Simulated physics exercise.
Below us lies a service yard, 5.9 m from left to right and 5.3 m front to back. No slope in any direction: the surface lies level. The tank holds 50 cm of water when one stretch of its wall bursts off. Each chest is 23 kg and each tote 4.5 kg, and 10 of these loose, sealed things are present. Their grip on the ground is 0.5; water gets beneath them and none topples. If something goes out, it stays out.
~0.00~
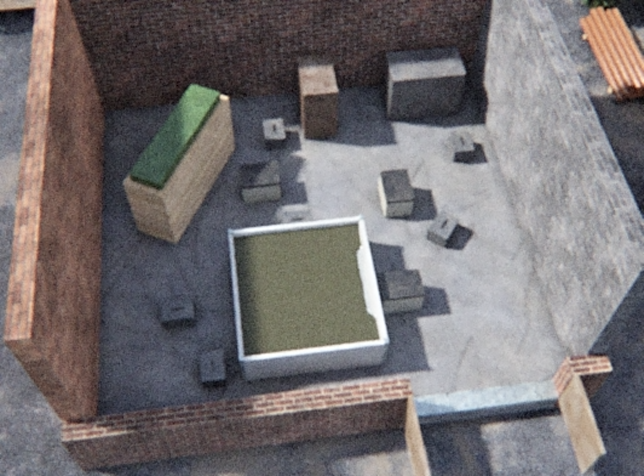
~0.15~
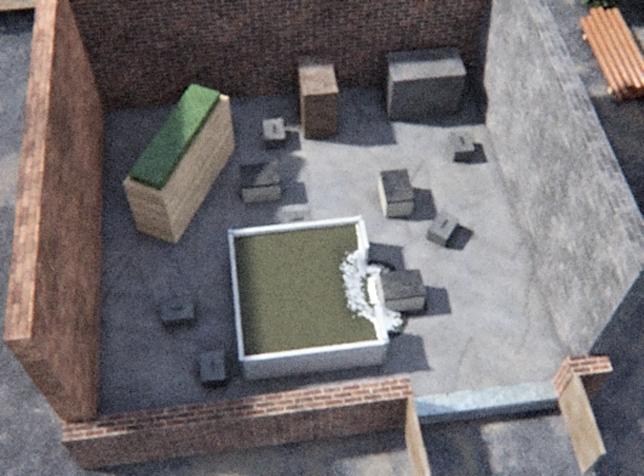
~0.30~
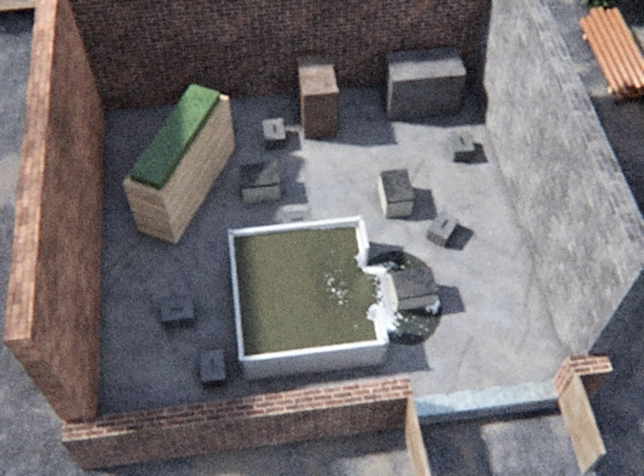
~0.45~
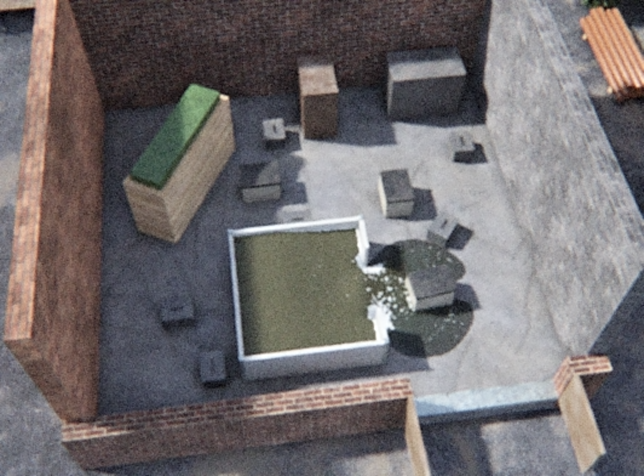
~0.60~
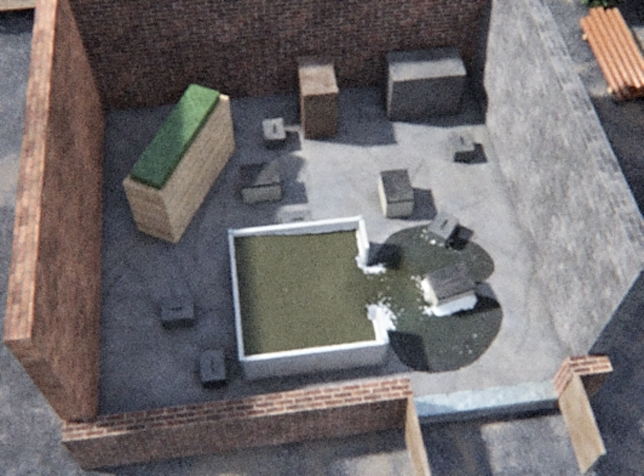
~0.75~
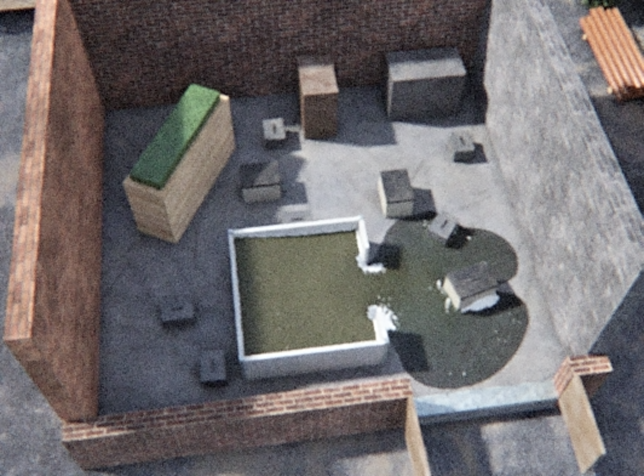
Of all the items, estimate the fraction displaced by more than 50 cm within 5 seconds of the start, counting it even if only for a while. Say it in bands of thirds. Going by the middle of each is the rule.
A minority short of a third gets shifted.
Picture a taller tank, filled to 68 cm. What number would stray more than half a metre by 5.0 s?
In that case the number is 3.
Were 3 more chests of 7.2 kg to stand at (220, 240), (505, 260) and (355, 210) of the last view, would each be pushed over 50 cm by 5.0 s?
Within it, beyond it, within it.
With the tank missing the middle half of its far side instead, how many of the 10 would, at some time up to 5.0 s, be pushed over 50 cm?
Result: 5.
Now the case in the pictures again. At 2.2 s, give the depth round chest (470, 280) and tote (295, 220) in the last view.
Around 14 cm and 0 cm.
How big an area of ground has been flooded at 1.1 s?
The covered patch comes to about 9.5 m2.
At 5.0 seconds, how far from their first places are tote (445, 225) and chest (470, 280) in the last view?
In turn: 200 cm, 120 cm.
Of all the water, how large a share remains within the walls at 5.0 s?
About 82 in a hundred parts of the water.
After 1.1 s 1 of 10 are over 50 cm from their spots; 0 afloat.
After 2.2 s 2 of 10 are over 50 cm from their spots; 2 afloat.
After 3.5 s 3 of 10 are over 50 cm from their spots; 2 afloat.
After 5.0 s 3 of 10 are over 50 cm from their spots, and 3 have been at some point; 2 afloat.
